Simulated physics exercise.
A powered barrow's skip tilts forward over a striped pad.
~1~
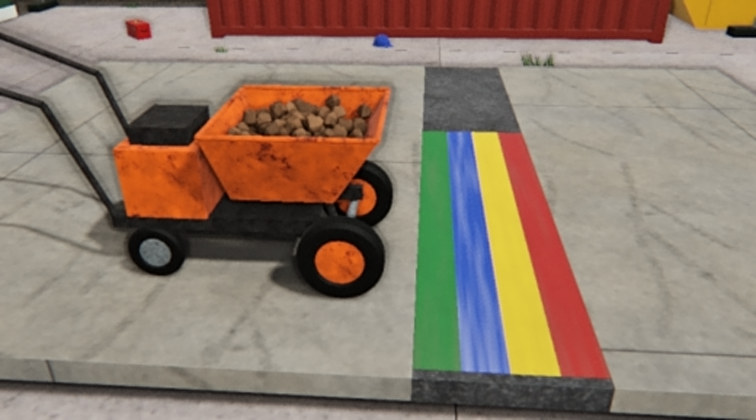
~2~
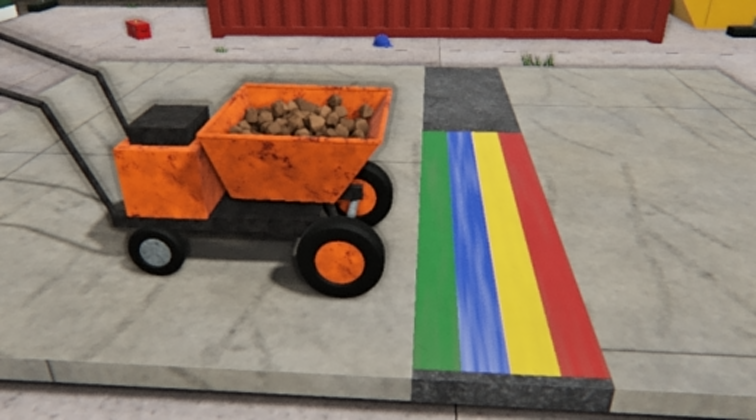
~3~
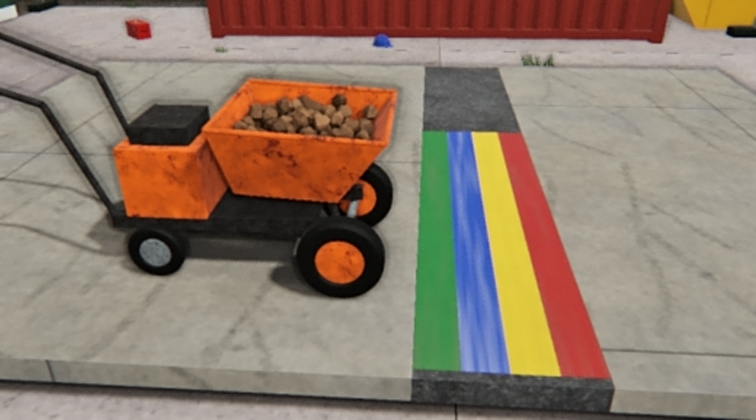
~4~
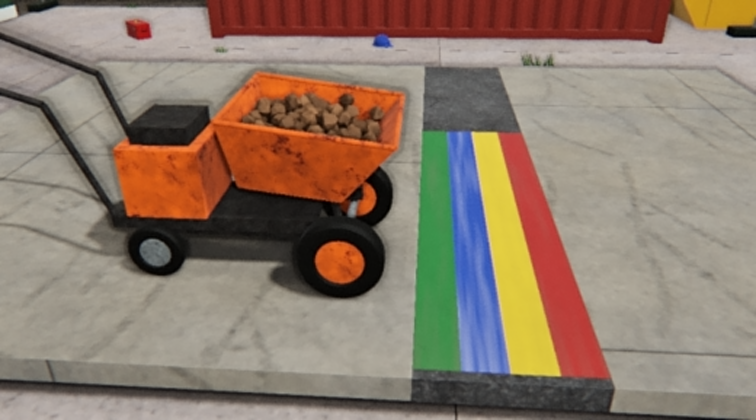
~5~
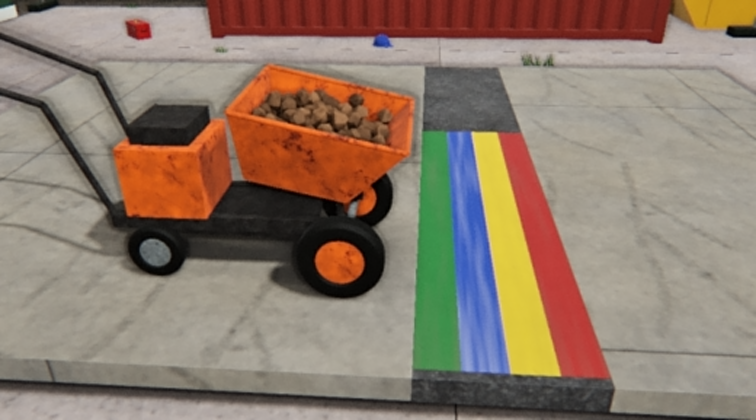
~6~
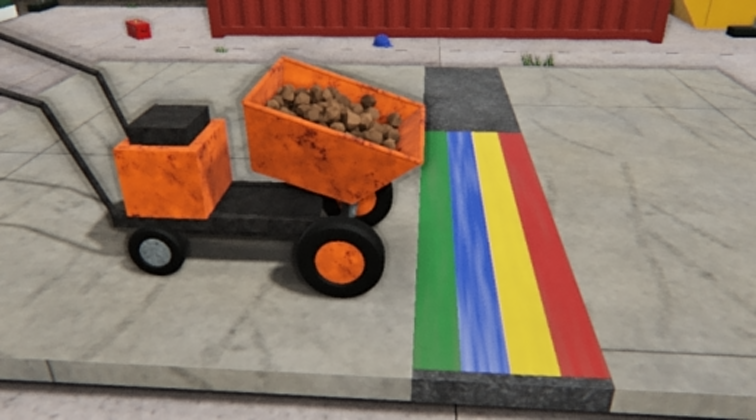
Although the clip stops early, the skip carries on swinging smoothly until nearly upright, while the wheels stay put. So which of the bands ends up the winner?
The winner is the yellow band.
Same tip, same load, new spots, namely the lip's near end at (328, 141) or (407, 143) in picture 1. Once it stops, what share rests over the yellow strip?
From the first spot you get 10 percent, and from the second 30 percent.
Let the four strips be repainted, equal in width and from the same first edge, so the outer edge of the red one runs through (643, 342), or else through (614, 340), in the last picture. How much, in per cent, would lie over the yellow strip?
First case 30 per cent, second case 30 per cent.
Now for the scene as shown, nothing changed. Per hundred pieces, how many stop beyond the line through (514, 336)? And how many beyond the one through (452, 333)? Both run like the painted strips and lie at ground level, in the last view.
About 50 and 70 %.
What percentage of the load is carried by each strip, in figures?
In percent: Green strip 0, blue strip 15, yellow strip 35, red strip 15.
Soon after the last picture, skip tipped steeply; all in the skip.
A little later, skip tipped right over; most in the skip; a small part over the blue strip; a small part over the yellow strip.
Later still, skip tipped right over; about a third in the skip; a small part over the blue strip; about a third over the yellow strip; a small part over the red strip; a stray few off the paint.
At rest, skip tipped right over; about a third in the skip; none over the green strip; a small part over the blue strip; about a third over the yellow strip; a small part over the red strip; a stray few off the paint.
